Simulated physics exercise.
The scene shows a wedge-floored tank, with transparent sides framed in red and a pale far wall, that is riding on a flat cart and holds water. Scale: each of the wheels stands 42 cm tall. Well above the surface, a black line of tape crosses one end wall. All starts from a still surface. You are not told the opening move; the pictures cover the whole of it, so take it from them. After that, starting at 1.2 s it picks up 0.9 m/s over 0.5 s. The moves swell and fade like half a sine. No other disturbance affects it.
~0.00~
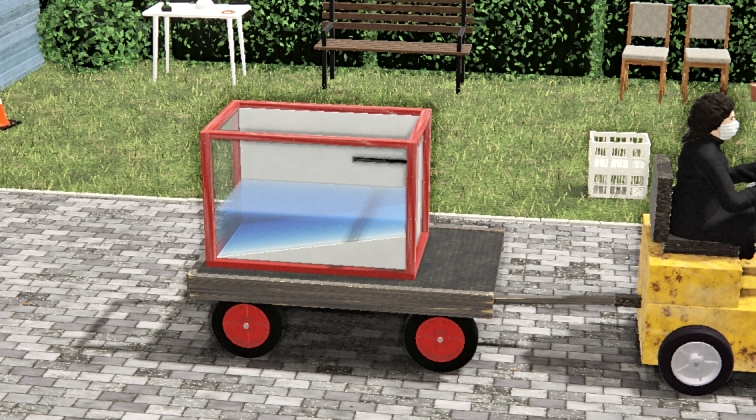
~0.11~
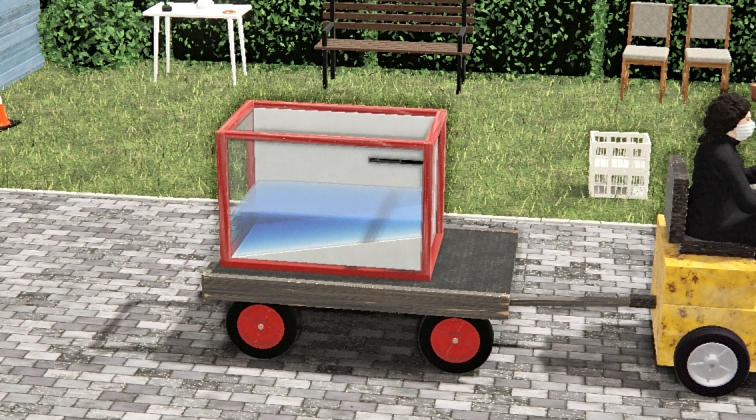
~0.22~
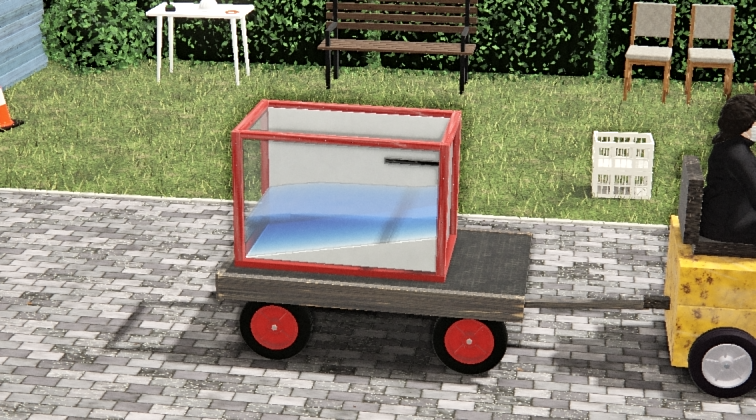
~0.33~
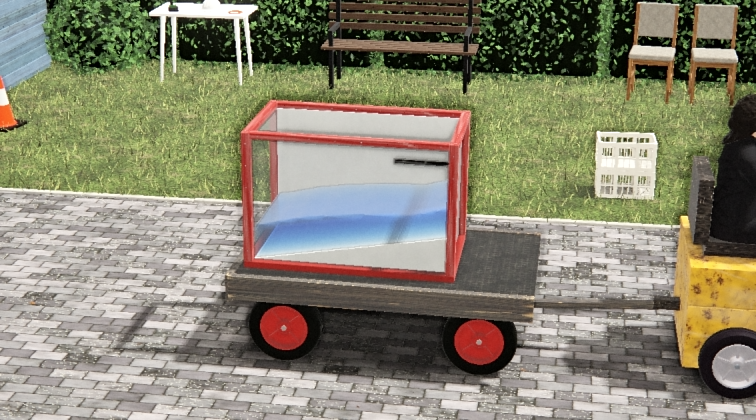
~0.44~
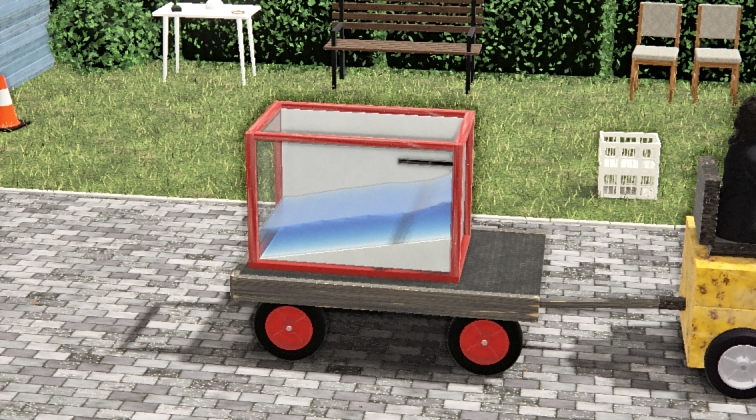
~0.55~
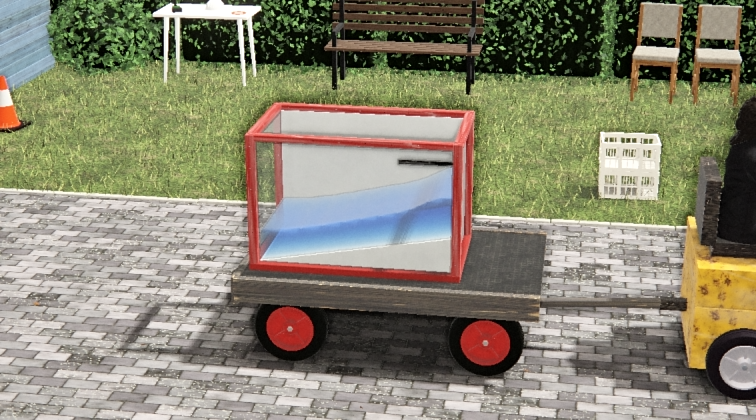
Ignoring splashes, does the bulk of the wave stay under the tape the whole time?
It attains that height.
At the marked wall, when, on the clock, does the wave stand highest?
Around 2.4 seconds.
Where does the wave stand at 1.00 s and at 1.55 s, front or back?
It sits at the forward end first, and later at the rearward end.
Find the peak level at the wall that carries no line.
I'd put the peak close to 54 cm.
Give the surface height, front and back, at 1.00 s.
Close to 34 cm at the front end and 24 cm at the back end.
Then, 1.00 s in, the surface is 33 cm up at the front and 24 cm at the back; nothing has left.
Then, 1.55 s in, the surface is 20 cm up at the front and 48 cm at the back; nothing has left.
Then, 2.20 s in, the surface is 40 cm up at the front and 27 cm at the back; nothing has left.
Then, 4.68 s in, the waves are smaller; the highest at the front wall was 75 cm, at 2.40 s, against a line at 64 cm.
